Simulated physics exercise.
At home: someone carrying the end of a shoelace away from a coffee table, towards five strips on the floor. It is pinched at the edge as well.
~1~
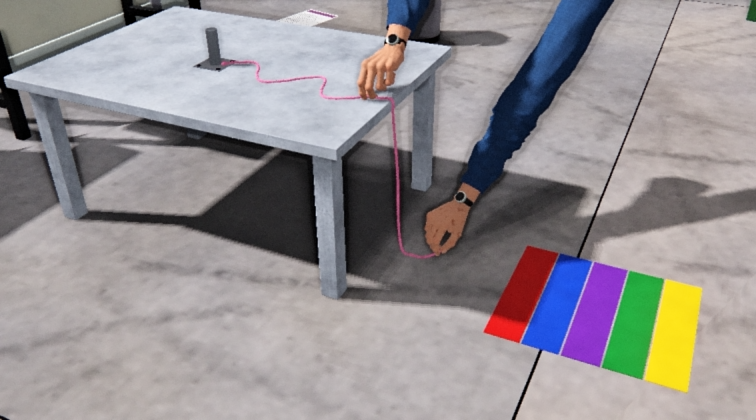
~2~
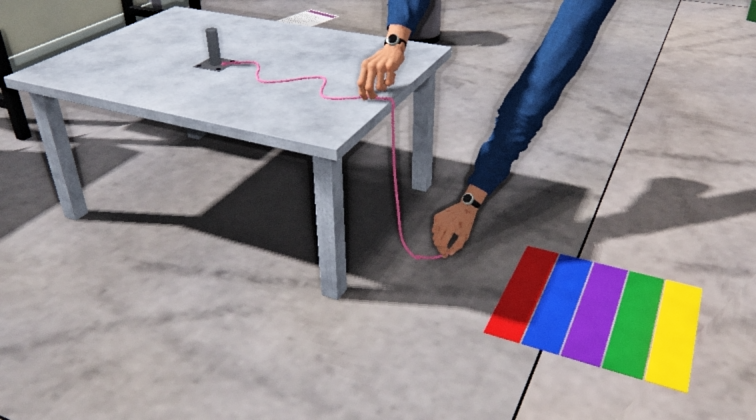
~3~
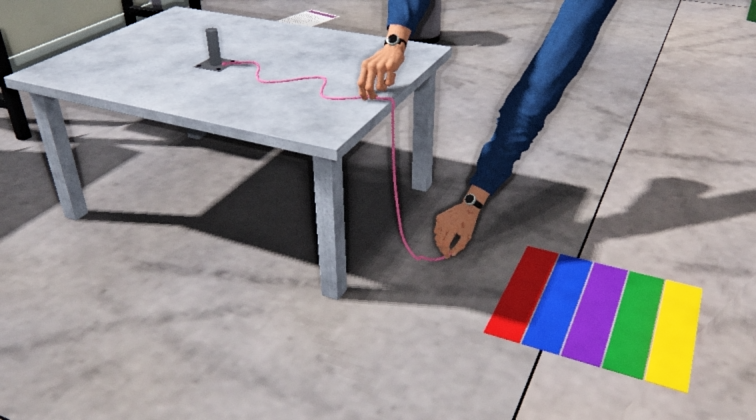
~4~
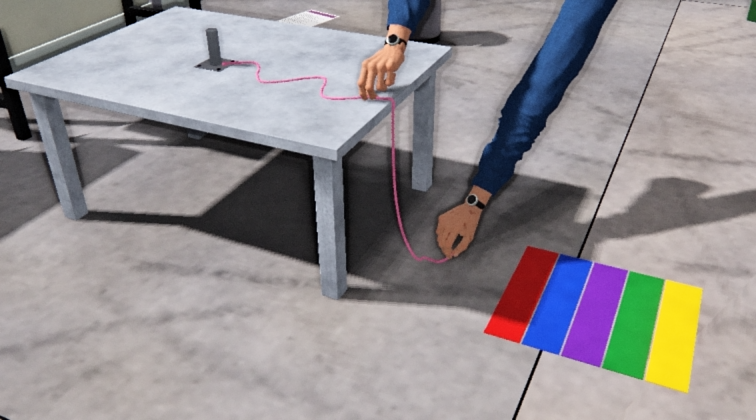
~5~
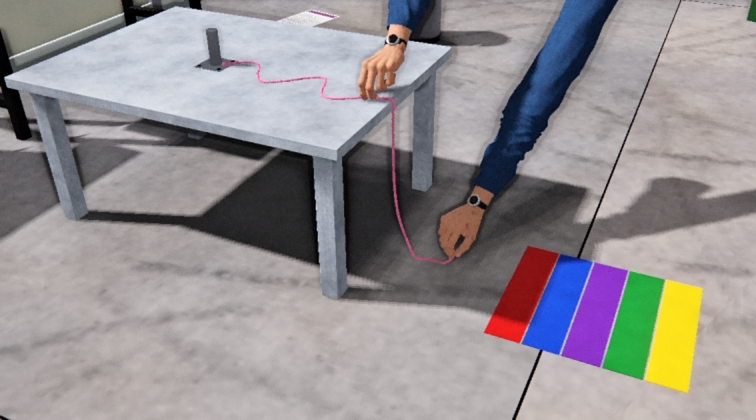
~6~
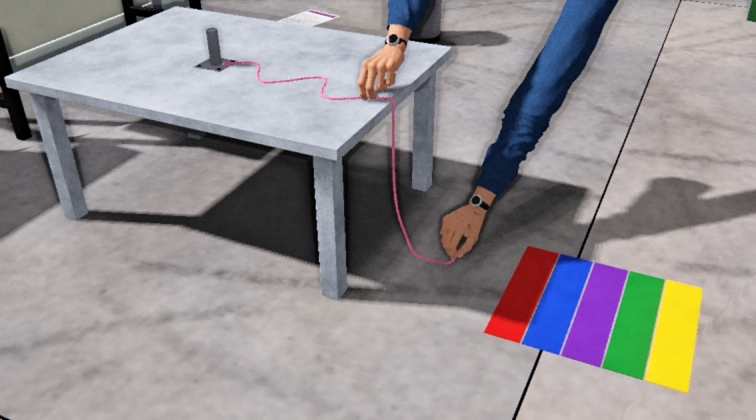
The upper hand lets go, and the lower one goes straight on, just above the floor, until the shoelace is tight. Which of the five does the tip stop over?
The end stops over the green strip.
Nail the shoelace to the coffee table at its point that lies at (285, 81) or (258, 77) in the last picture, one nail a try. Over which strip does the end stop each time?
In that order: Purple; purple.
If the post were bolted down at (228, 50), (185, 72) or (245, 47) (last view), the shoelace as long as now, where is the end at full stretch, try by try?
Try by try, around (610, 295), (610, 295) and (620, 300).
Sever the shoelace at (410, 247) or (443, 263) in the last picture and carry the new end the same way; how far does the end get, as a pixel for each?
In that order: (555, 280) and (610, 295).
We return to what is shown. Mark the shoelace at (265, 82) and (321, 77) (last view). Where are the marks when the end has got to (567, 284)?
Near (296, 81) and (346, 91).
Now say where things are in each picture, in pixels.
In the first picture, end (440, 251); red (509, 319); blue (547, 330); purple (586, 341); green (627, 353); yellow (670, 365).
In the second picture, end (448, 253); shoelace through (256, 63) (283, 81) (321, 93) (390, 102) (395, 172) (402, 240).
In the third picture, end (450, 254).
In the fourth picture, end (452, 255); shoelace through (256, 64) (284, 81) (322, 93) (390, 102) (394, 172) (405, 240).
In the fifth picture, end (454, 255).
In the sixth picture, end (456, 256); shoelace through (257, 63) (284, 81) (322, 93) (390, 102) (393, 172) (408, 240).
Soon after, end near (567, 285); over blue.
Then, end near (610, 296); over purple.
At full stretch, end near (637, 303); over green. It gets as far as the green strip.
